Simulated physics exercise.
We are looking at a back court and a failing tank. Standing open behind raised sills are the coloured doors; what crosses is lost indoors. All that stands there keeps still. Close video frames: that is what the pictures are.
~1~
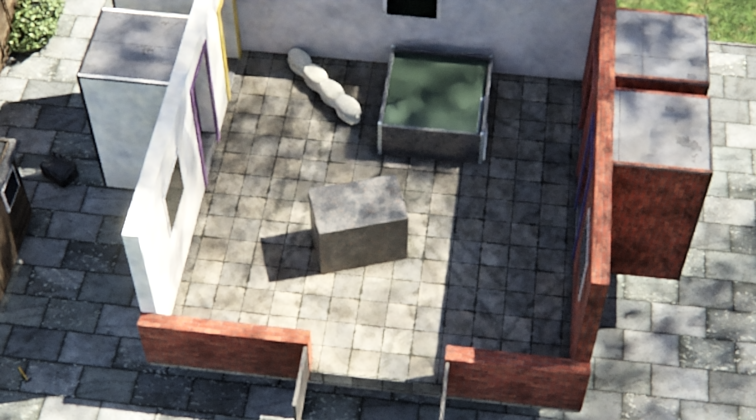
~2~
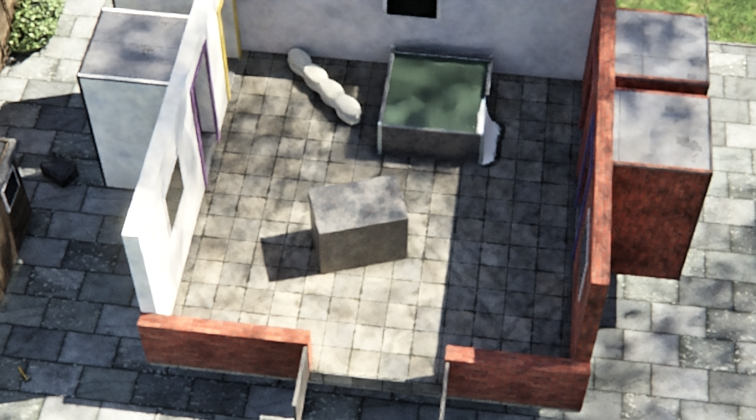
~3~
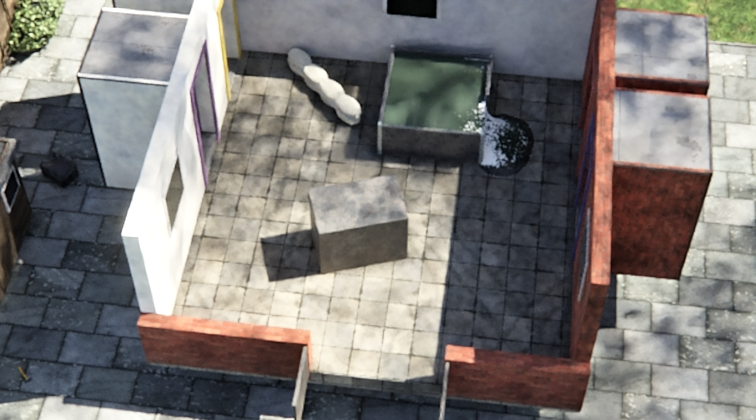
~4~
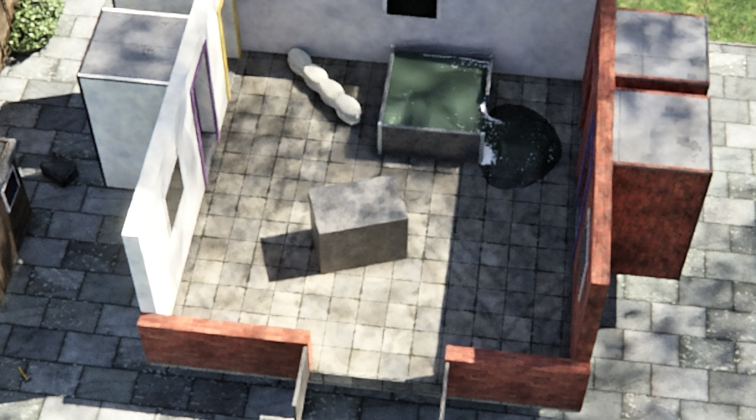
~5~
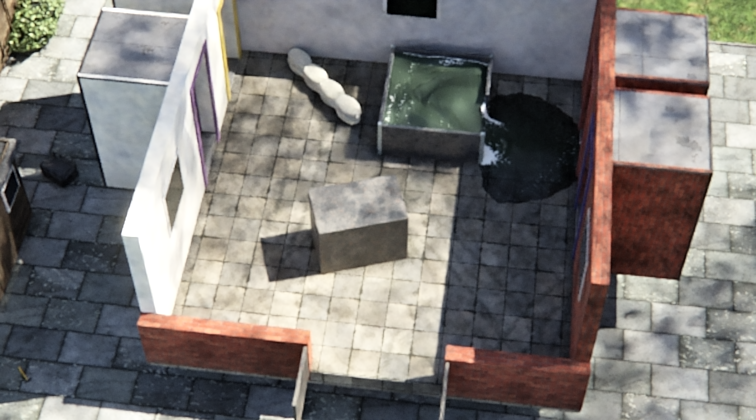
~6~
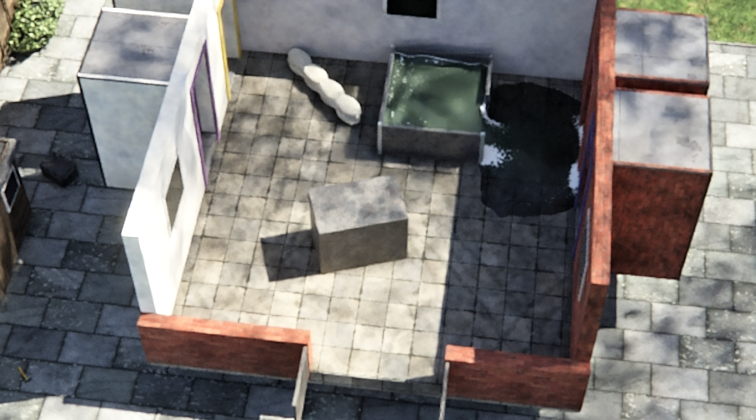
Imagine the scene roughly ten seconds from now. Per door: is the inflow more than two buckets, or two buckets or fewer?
Yellow door - two or fewer; blue door - two or fewer; red door - more than two; purple door - two or fewer.
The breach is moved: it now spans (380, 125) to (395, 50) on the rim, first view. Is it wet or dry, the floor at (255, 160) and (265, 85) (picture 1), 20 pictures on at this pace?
First place drenched, second place drenched.
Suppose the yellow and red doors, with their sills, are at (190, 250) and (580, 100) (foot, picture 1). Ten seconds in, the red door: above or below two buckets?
Red is flooded.
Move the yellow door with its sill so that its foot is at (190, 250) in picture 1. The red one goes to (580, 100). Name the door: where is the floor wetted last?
Answer: The purple one.
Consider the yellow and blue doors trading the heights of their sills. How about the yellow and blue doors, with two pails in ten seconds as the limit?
My answer: At yellow the door misses the threshold, at blue the door breaks the threshold.
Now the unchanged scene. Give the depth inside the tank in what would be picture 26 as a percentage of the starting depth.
Near 40 in a hundred.
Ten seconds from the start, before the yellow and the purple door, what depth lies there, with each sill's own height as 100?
First 30 percent, then 0 percent.
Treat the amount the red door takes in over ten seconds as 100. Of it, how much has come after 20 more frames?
Roughly 70 %.
A moment on, water covers 15 % of the floor; the yellow door not reached, the blue door wet at the sill, nothing in, the red door far over two buckets in, the purple door not reached.
Next, water covers 20 % of the floor; the yellow door not reached, the blue door wet at the sill, nothing in, the red door far over two buckets in, the purple door not reached.
Then, water covers 35 % of the floor; the yellow door not reached, the blue door under two buckets in, the red door far over two buckets in, the purple door not reached.
Later, water covers 50 % of the floor; the yellow door not reached, the blue door under two buckets in, the red door far over two buckets in, the purple door not reached.
In the end, water covers 65 % of the floor; the yellow door wet at the sill, nothing in, the blue door under two buckets in, the red door far over two buckets in, the purple door not reached.
